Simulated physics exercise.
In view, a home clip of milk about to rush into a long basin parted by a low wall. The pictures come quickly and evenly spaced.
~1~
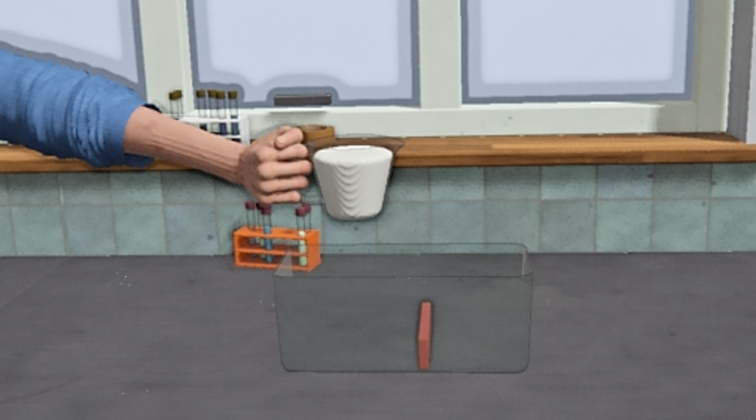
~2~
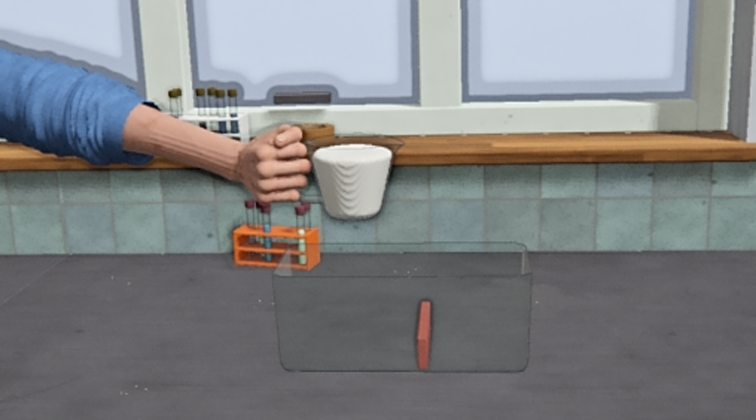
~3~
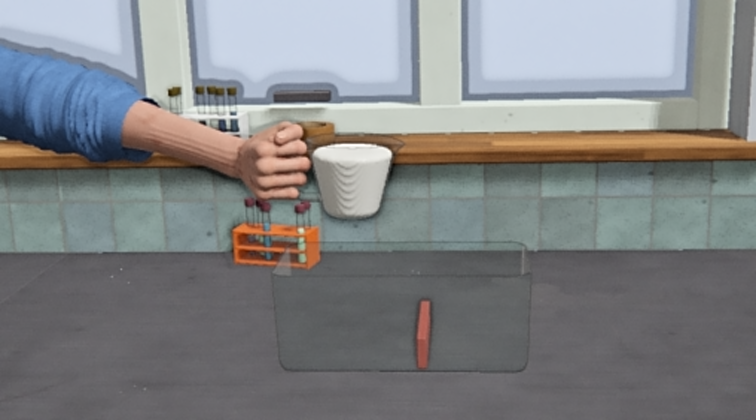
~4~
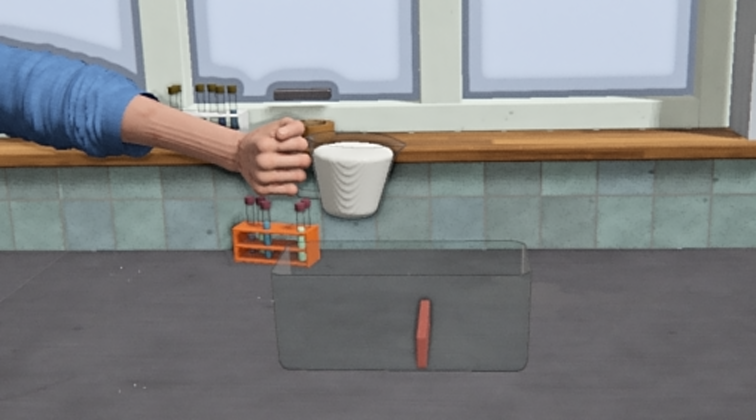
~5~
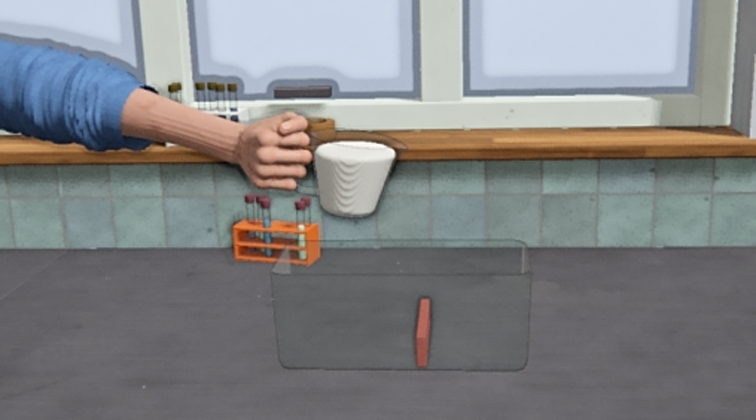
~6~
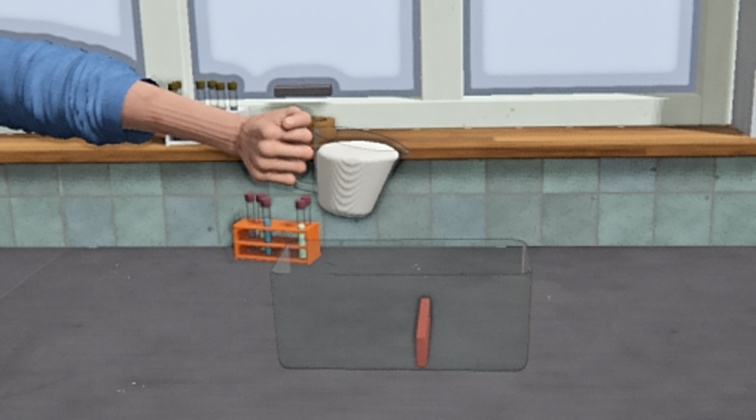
A white cup, held by a hand at the end of a blue-sleeved arm, hangs almost still and upright above a long clear basin with a low red wall inside. Then the hand turns slightly, and the cup leans gradually to the right, ending at a modest tilt above the basin.
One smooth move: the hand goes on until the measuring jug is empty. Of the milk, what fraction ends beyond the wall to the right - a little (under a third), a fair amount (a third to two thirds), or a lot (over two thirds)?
A lot, over two thirds.
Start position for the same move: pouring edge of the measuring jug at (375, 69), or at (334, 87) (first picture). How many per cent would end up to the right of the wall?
Roughly 70 per cent, and 5 per cent.
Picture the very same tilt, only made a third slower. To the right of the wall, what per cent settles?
About 90 %.
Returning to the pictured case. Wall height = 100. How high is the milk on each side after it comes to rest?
I get 10 % for the left and 50 % for the right.
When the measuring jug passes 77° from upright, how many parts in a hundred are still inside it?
Close to 55 parts in a hundred remain.
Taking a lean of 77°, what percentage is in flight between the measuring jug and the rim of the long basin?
Airborne fraction: Approx. 25 %.
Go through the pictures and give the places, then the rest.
The first picture shows tilt 0°; pouring edge (405, 143); surface from (314, 153) to (393, 152); the long basin's rim runs from (282, 262) to (529, 260); the wall's top is at (425, 321).
The second picture shows tilt 1°; pouring edge (405, 142); surface from (313, 152) to (393, 152).
The third picture shows tilt 2°; pouring edge (405, 143); surface from (313, 151) to (393, 151).
The fourth picture shows tilt 5°; pouring edge (407, 144); surface from (314, 149) to (394, 151).
The fifth picture shows tilt 8°; pouring edge (409, 147); surface from (316, 148) to (396, 151).
The sixth picture shows tilt 13°; pouring edge (411, 151); surface from (318, 148) to (400, 152).
A moment on, the measuring jug is tipped on its side and 57 per cent is still to pour, 0 is left of the wall and 18 right of it.
Next, the measuring jug is tipped right over and 4 per cent is still to pour, 12 is left of the wall and 79 right of it.
Then the measuring jug is tipped right over and 0 per cent is still to pour, 17 is left of the wall and 83 right of it.
Later the measuring jug is tipped right over and 0 per cent is still to pour, 17 is left of the wall and 83 right of it.
Finally, 17 per cent lies left of the wall, 83 right of it and 1 outside.
